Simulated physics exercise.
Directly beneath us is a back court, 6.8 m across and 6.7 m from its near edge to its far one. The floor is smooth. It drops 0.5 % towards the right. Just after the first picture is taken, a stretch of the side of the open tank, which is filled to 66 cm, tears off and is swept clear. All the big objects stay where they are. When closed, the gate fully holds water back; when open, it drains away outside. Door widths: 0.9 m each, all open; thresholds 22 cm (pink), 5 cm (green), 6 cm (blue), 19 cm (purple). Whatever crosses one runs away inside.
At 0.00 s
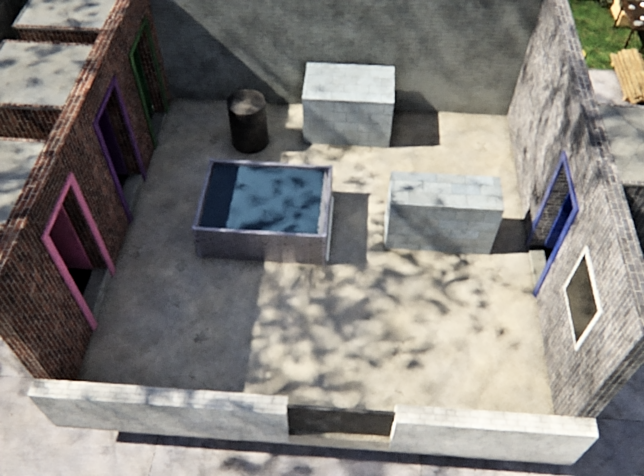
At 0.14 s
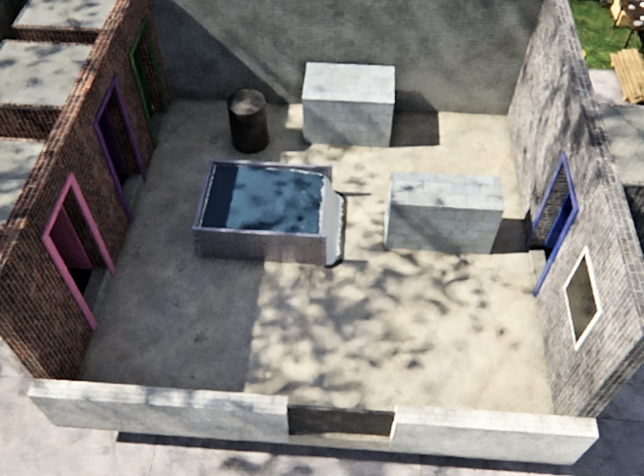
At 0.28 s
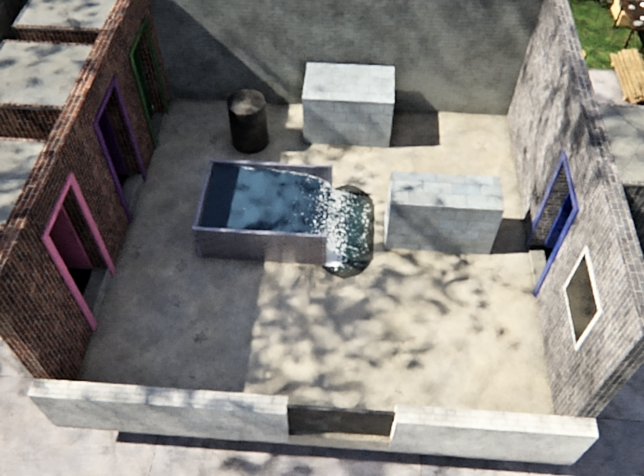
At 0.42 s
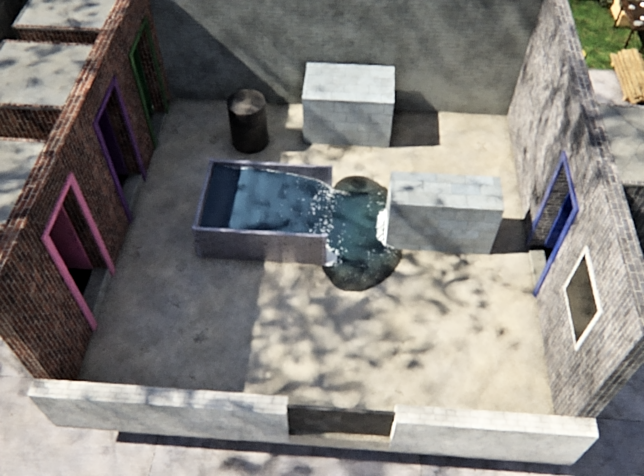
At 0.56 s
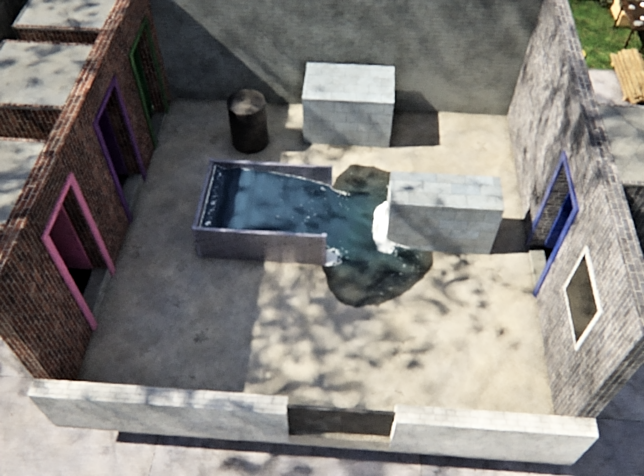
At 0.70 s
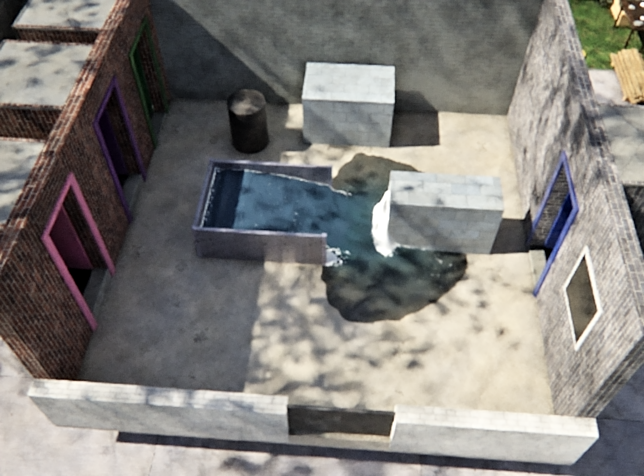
Water burst out through the right side of an open tank in a walled yard, splashed against a pale block nearby, and spread around it in a widening dark pool across the floor.
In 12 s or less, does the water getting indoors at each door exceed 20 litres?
Pink door: Does not exceed it; green door: Does not exceed it; blue door: Exceeds it; purple door: Does not exceed it.
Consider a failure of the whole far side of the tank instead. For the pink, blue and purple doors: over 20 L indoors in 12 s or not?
Then pink does not exceed it, blue does not exceed it, purple does not exceed it.
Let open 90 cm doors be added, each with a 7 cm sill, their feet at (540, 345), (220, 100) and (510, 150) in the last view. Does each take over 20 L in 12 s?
So, in the order given, it's beyond the mark, then shy of the mark, then beyond the mark.
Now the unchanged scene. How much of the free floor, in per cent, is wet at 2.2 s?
45 %.
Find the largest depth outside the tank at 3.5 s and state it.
Max around 20 cm.
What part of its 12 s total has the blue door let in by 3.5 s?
Roughly 30%.
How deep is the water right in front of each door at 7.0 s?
Readings (cm): Pink = 0; green = 0; blue = 10; purple = 1.
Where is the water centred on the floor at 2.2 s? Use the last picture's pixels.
Roughly (371, 234).
After 1.4 s water covers 30 % of the floor and is deepest (44 cm) near (380, 232); pink door not reached, green door not reached, blue door 7 cm at the sill, 2 L in, purple door not reached.
After 2.2 s water covers 45 % of the floor and is deepest (35 cm) near (499, 120); pink door not reached, green door not reached, blue door 11 cm at the sill, 11 L in, purple door not reached.
After 3.5 s water covers 50 % of the floor and is deepest (20 cm) near (491, 126); pink door not reached, green door not reached, blue door 8 cm at the sill, 23 L in, purple door not reached.
After 7.0 s water covers 75 % of the floor and is deepest (12 cm) near (507, 172); pink door not reached, green door not reached, blue door 10 cm at the sill, 62 L in, purple door 1 cm at the sill, 0 L in.
After 12.0 s water covers 100 % of the floor and is deepest (8 cm) near (502, 139); pink door 5 cm at the sill, 0 L in, green door 2 cm at the sill, 0 L in, blue door 4 cm at the sill, 73 L in, purple door 4 cm at the sill, 0 L in.
